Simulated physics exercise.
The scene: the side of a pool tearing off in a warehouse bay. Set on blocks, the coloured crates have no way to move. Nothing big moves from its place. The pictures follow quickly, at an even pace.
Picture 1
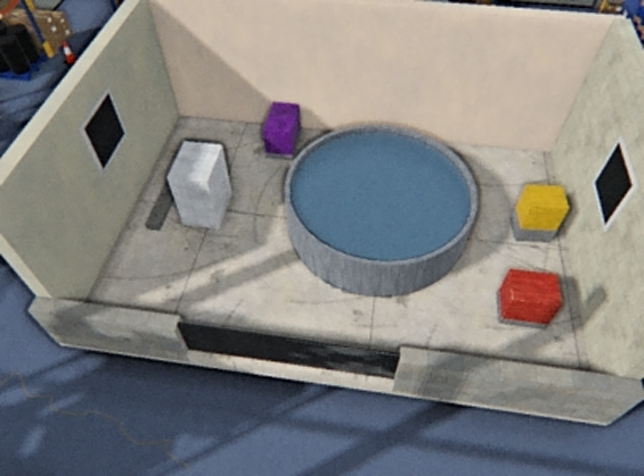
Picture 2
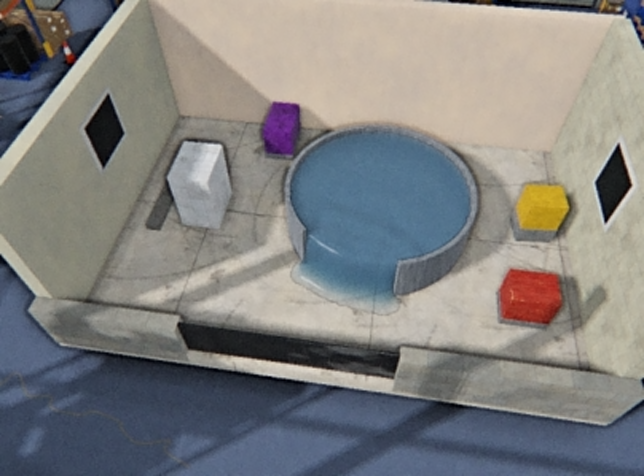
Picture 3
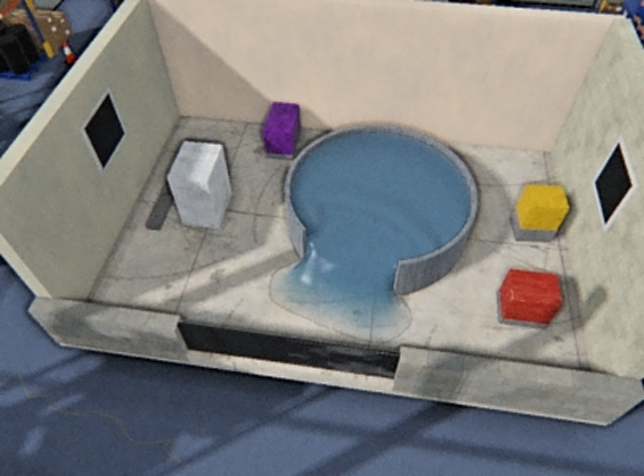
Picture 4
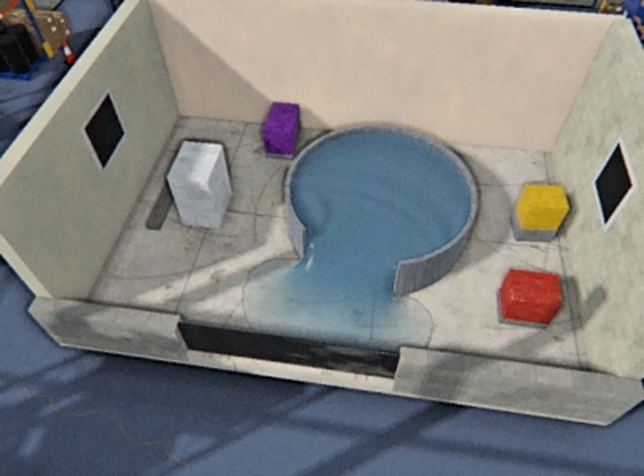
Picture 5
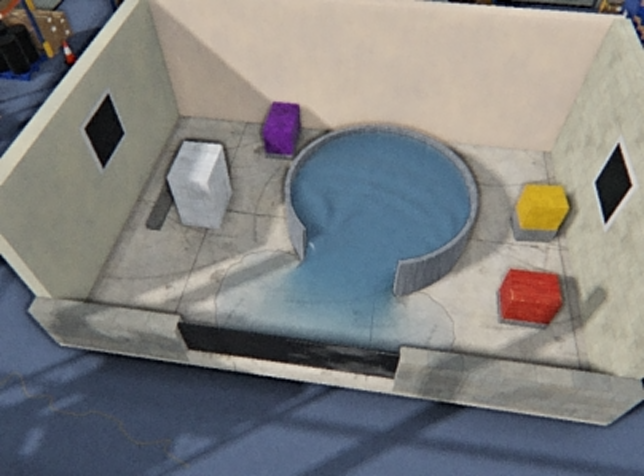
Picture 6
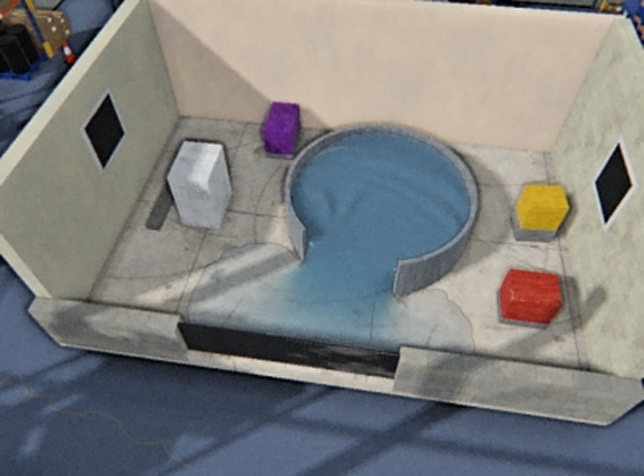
Blue water pours through a gap in the round pool's front and spreads across the floor.
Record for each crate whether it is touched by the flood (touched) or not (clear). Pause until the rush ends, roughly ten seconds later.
Record: Yellow crate clear, red crate touched, purple crate touched.
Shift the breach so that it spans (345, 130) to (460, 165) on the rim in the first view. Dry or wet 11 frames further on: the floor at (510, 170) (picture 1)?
I'd say it's soaked there.
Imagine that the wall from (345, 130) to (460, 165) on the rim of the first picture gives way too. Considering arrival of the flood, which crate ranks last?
Last: The red-painted one.
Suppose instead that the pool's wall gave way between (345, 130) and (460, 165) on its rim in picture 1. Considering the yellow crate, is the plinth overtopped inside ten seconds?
In my view the yellow one gets reached.
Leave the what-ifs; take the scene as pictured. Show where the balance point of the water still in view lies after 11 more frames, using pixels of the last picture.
Point: (343, 261).
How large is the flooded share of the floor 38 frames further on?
Estimate: Near 100 %.
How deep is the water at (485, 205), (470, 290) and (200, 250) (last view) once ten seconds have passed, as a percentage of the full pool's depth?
18, 12 and 16 in a hundred, in turn.
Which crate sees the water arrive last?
I'd say the purple crate is last.
A moment on, water covers 25 % of the floor; the yellow crate not reached, the red crate water round its plinth, the purple crate not reached.
Next, water covers 45 % of the floor; the yellow crate not reached, the red crate water round its plinth, the purple crate not reached.
Then, water covers 75 % of the floor; the yellow crate water round its plinth, the red crate water round its plinth, the purple crate not reached.
Later, water covers 100 % of the floor; the yellow crate water round its plinth, the red crate water round its plinth, the purple crate water round its plinth.
In the end, water covers 100 % of the floor; the yellow crate stayed above the water, the red crate was topped, the purple crate was topped.
